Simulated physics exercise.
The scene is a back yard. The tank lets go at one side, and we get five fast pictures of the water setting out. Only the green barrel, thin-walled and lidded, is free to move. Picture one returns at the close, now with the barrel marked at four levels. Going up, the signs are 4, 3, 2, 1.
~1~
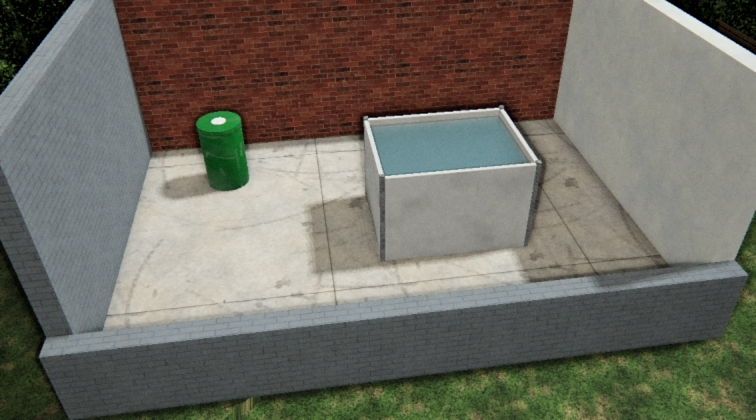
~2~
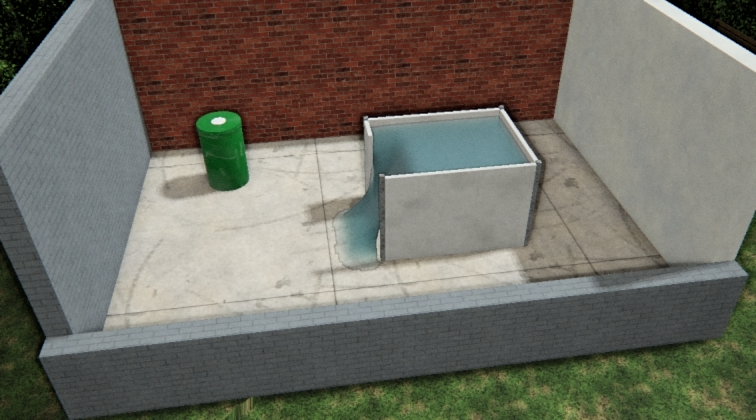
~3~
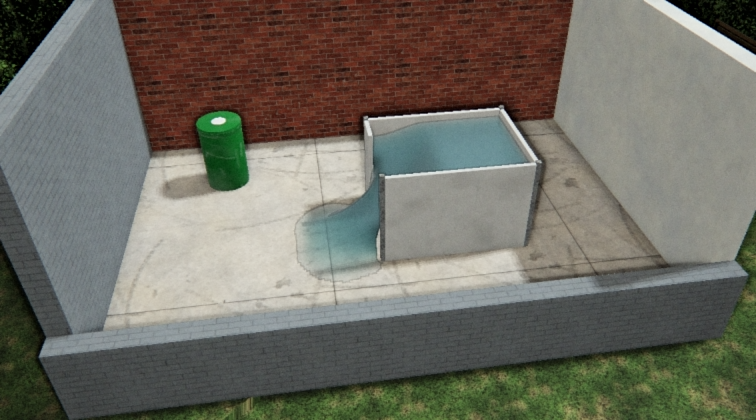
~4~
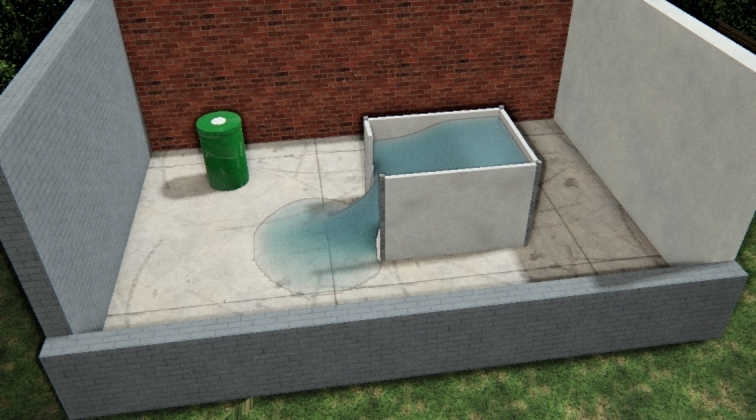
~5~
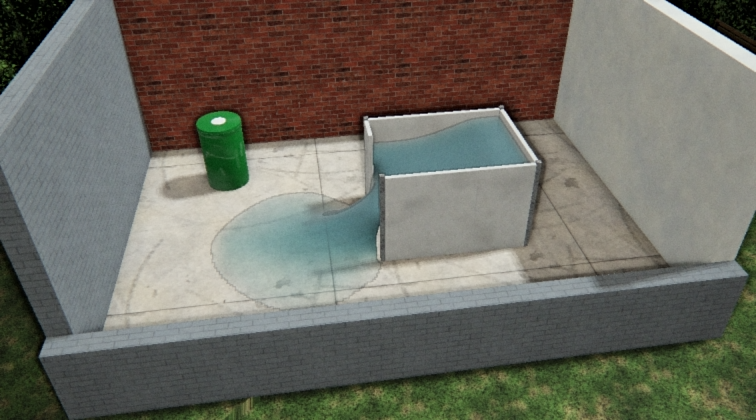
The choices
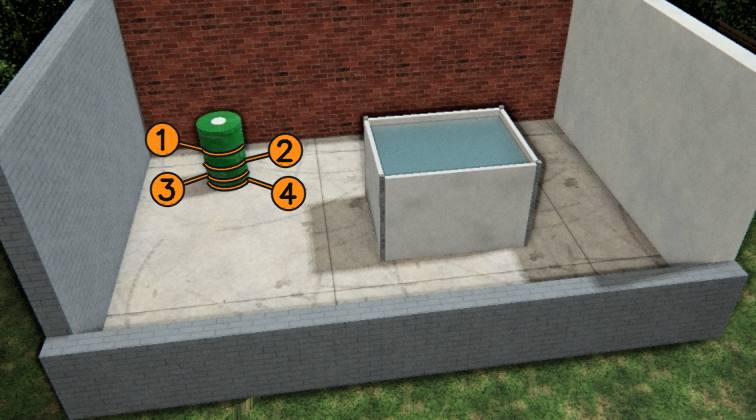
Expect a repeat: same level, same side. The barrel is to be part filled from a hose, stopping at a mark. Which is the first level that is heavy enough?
Mark 2 just does it.
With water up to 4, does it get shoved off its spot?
Yes.
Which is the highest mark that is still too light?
3.
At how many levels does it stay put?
Two of the four.
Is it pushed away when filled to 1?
No, not at all.
In orange, 1 at (221, 154); 2 at (224, 169); 3 at (226, 180); 4 at (228, 188); from the bottom up 4, 3, 2, 1.
For mark 1, it does not move.
For mark 2, it does not move.
For mark 3, it is pushed about twice its own width away.
For mark 4, it is pushed about 8 times its own width away.
